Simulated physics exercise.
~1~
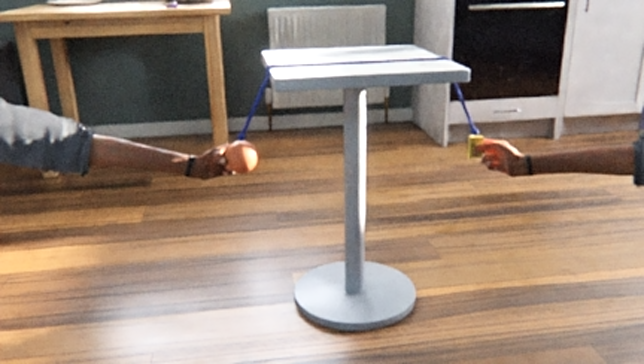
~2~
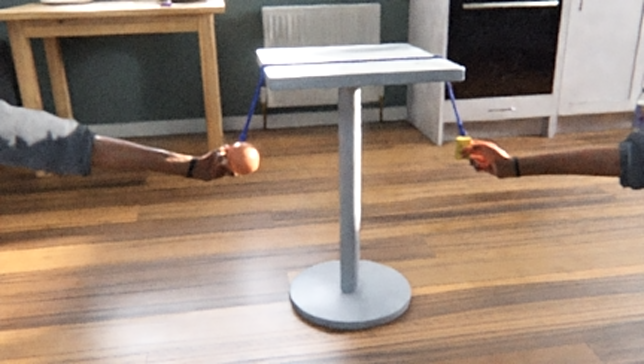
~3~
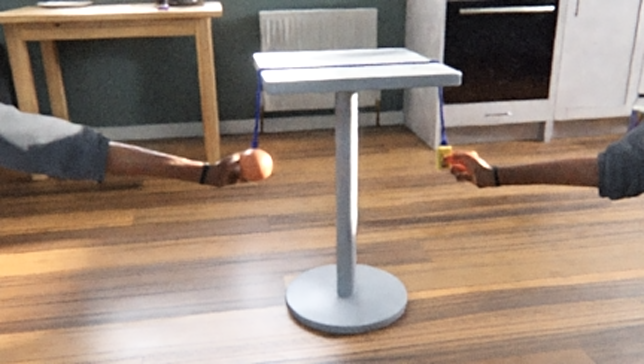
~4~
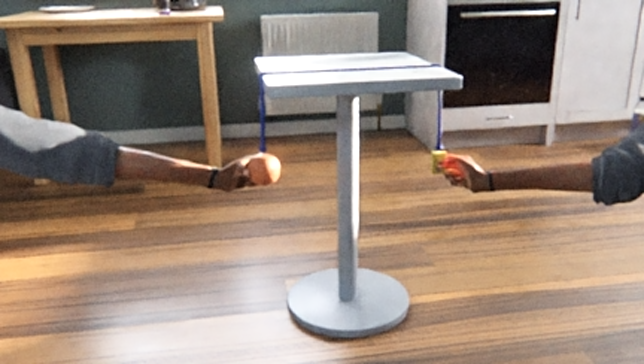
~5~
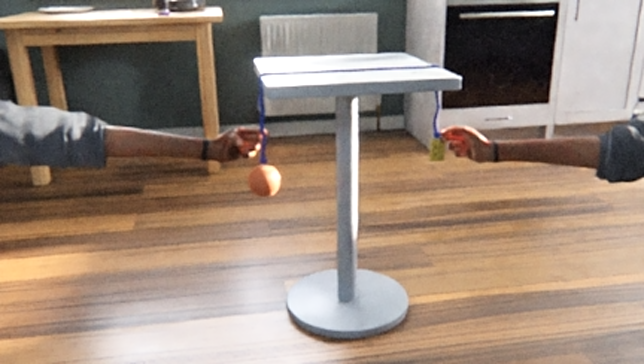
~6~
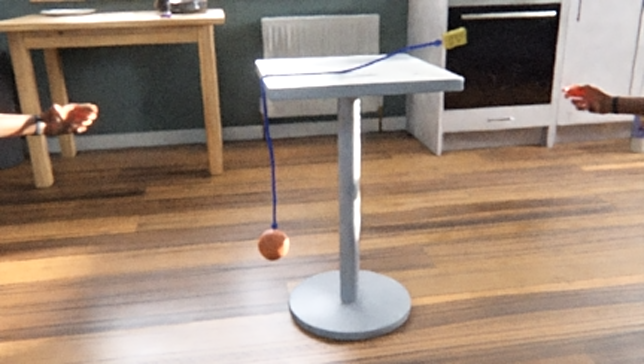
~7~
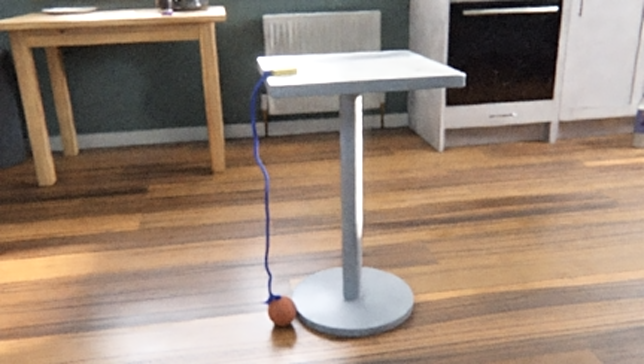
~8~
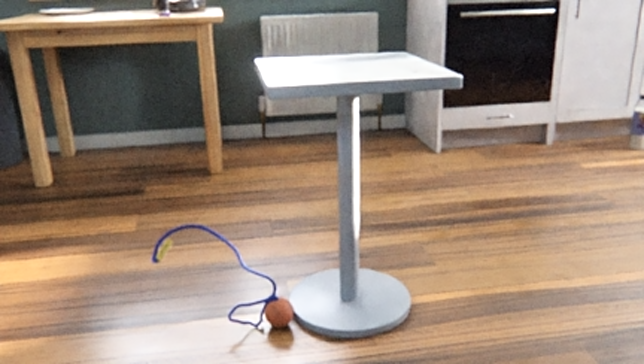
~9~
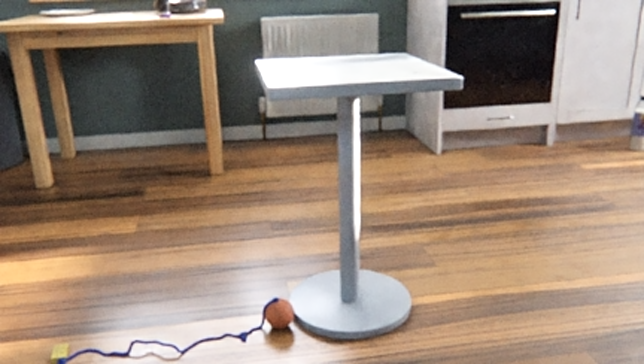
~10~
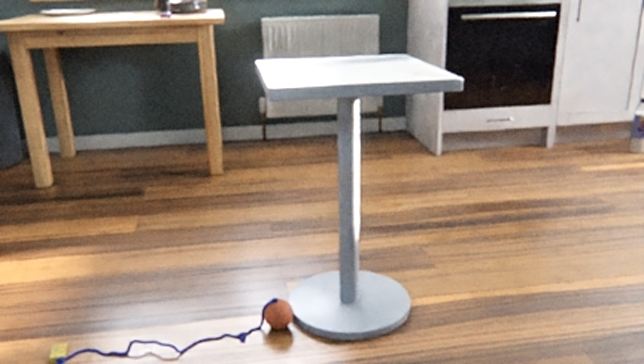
An orange ball, released by a hand, drops left, dragging its cord and matchbox floorward.
